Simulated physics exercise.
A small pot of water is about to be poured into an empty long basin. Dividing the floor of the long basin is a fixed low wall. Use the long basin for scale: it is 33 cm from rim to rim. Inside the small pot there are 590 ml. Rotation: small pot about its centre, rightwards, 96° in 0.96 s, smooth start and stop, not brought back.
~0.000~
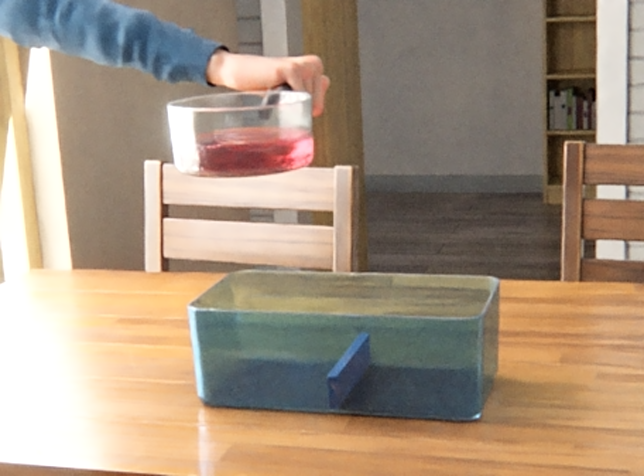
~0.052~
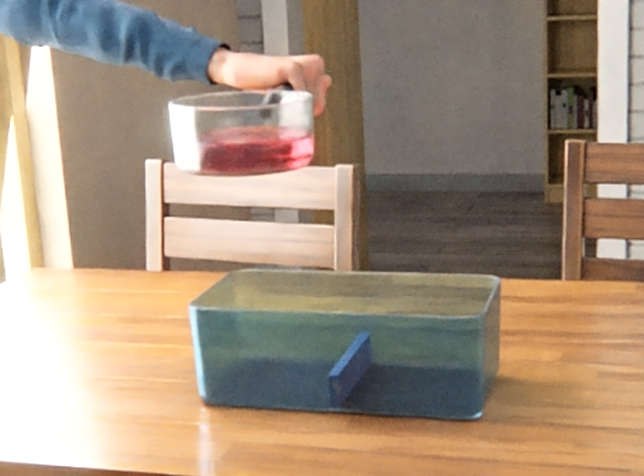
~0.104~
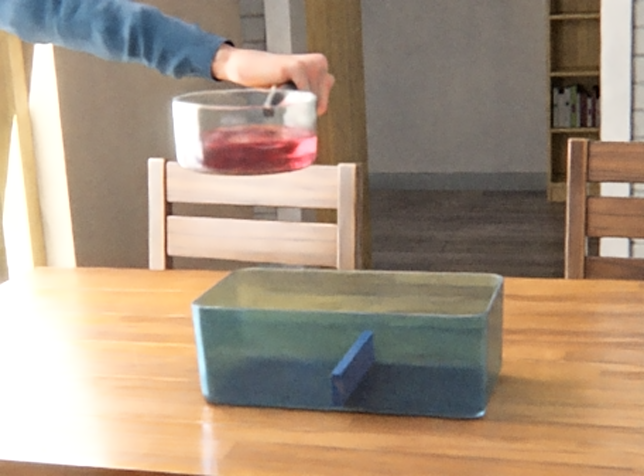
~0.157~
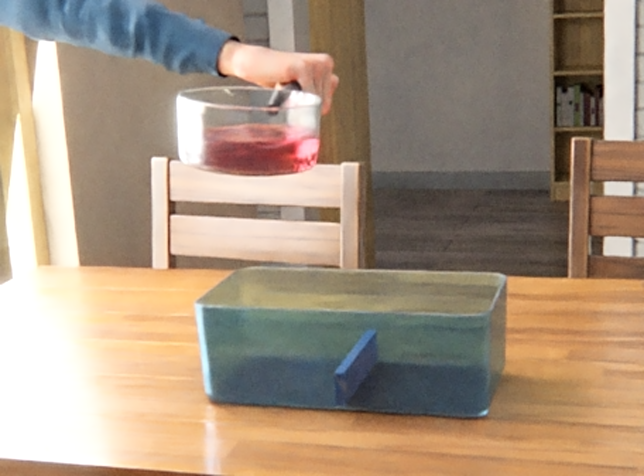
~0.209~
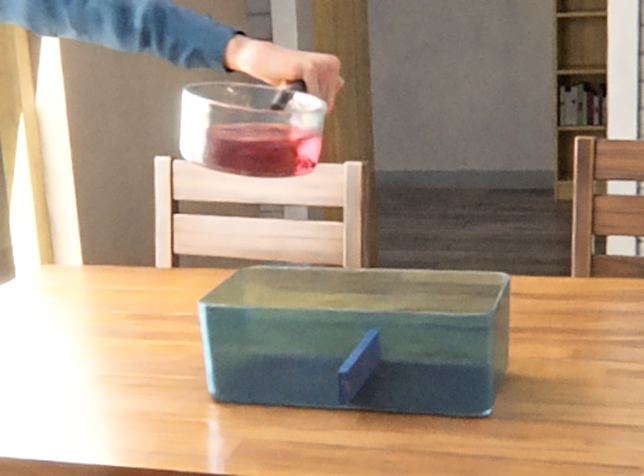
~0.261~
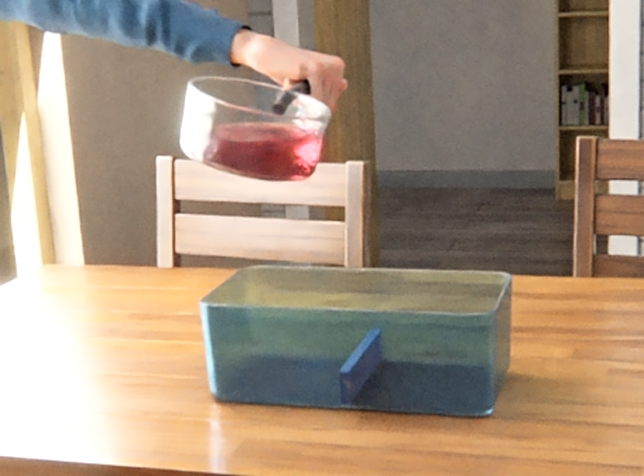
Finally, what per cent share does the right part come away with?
Roughly 68 per cent.
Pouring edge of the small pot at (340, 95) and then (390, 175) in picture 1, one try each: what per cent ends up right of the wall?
The first try gives around 90 percent, the second around 95 percent.
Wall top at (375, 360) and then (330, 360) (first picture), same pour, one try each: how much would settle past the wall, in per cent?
Some 30 in a hundred, then some 85 in a hundred.
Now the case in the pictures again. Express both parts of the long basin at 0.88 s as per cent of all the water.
Around 10 percent on the left and 52 on the right.
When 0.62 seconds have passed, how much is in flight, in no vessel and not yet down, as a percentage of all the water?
About 34 per cent.
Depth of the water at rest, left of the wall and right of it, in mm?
Around 8 mm deep on the left, around 16 mm deep on the right.
After 0.62 s the tilt is 69° and 64 per cent is still to pour, 1 is left of the wall and 1 right of it.
After 0.88 s the tilt is 95° and 20 per cent is still to pour, 9 is left of the wall and 52 right of it.
After 1.16 s the tilt is 96° and 4 per cent is still to pour, 23 is left of the wall and 67 right of it.
After 1.46 s the tilt is 96° and 1 per cent is still to pour, 29 is left of the wall and 68 right of it.
In the end 30 per cent lies left of the wall, 68 right of it and 2 outside.
